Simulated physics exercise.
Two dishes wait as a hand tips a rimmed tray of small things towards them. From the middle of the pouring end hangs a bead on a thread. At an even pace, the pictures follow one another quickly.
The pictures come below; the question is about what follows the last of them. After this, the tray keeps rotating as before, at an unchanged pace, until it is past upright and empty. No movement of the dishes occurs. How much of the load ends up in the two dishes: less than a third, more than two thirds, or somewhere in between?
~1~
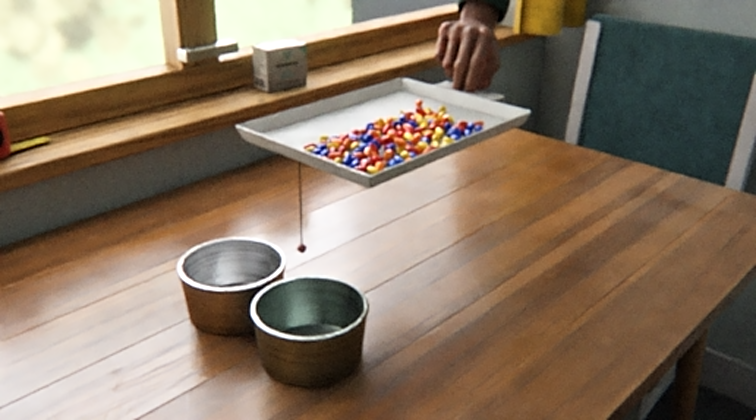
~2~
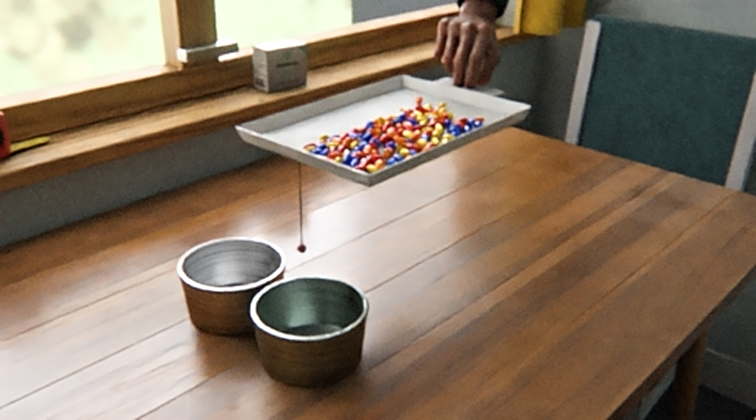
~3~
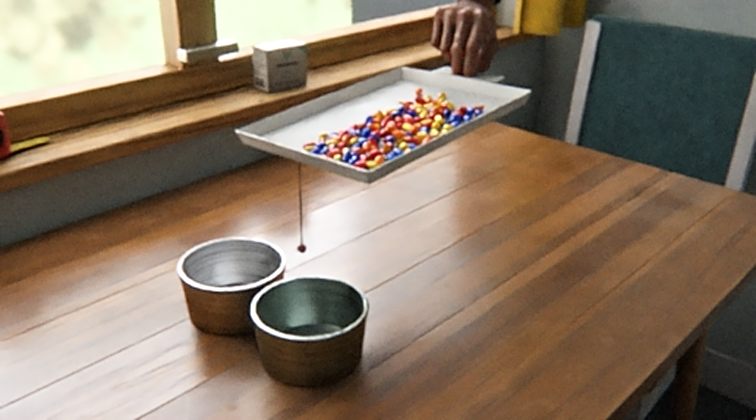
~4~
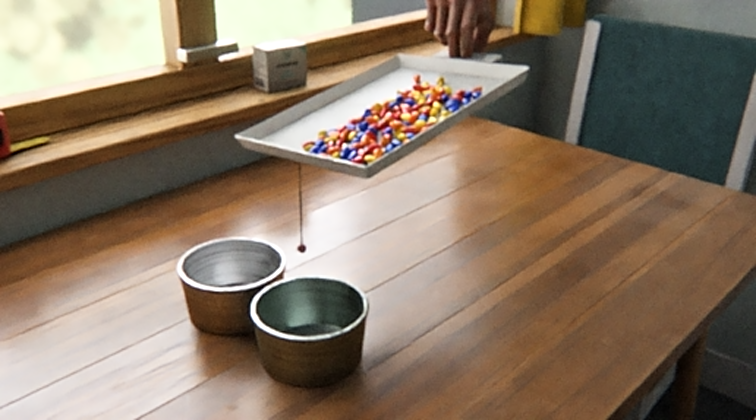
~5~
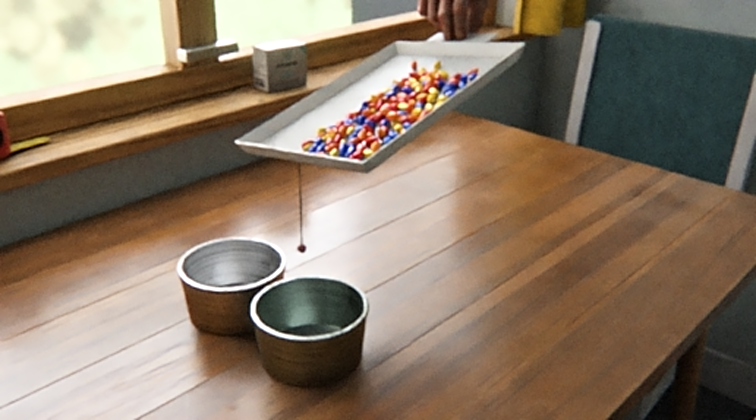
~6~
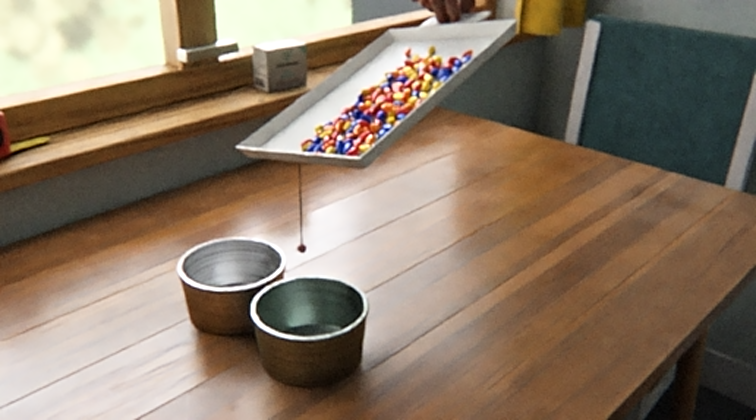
Somewhere in between ends up in them.
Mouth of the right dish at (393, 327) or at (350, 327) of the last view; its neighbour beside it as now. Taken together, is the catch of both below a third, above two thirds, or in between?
The earlier try, under a third; the later try, below one third.
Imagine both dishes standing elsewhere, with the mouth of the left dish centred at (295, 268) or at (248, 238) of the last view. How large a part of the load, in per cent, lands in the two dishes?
It works out to 10 percent and then 90 percent.
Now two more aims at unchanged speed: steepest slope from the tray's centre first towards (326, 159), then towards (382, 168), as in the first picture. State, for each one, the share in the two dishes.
I'd expect around 90 in a hundred first and around 30 in a hundred second.
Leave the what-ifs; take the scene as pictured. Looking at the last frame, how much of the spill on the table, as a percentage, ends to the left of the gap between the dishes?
80 per cent or thereabouts.
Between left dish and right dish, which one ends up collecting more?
More ends in the dish on the left.
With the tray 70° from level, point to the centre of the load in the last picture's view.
Look about (266, 152) in the last picture.
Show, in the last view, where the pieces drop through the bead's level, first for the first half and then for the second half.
Around (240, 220), followed by around (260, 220).
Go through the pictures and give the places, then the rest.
Corners of the pouring end (243, 126) and (370, 173), level; middle of the load (396, 137), jelly beans; left dish (191, 301); right dish (268, 350); bead on its thread (302, 248), in the first picture.
Corners of the pouring end (243, 127) and (369, 172), level; middle of the load (396, 135), in the second picture.
Corners of the pouring end (242, 130) and (368, 168), tipped barely, lowest at the left corner; middle of the load (395, 129), in the third picture.
Corners of the pouring end (242, 135) and (366, 164), tipped a little, lowest at the left corner; middle of the load (393, 119), in the fourth picture.
Corners of the pouring end (242, 140) and (363, 159), tipped clearly, lowest at the left corner; middle of the load (390, 110), in the fifth picture.
Corners of the pouring end (243, 145) and (359, 154), tipped clearly, lowest at the left corner; middle of the load (386, 102); left dish (191, 301); right dish (268, 350), in the sixth picture.
Just after the last frame, tray tipped steeply; roughly two thirds on the tray; about a tenth in the left dish; just a few outside both; roughly a quarter in the air.
A moment on, tray tipped past a quarter turn; roughly half in the left dish; roughly half outside both.
Further on, tray tipped past a quarter turn; roughly half in the left dish; roughly half outside both.
When it is over, tray tipped past a quarter turn; not one in the right dish; roughly half in the left dish; roughly half outside both.
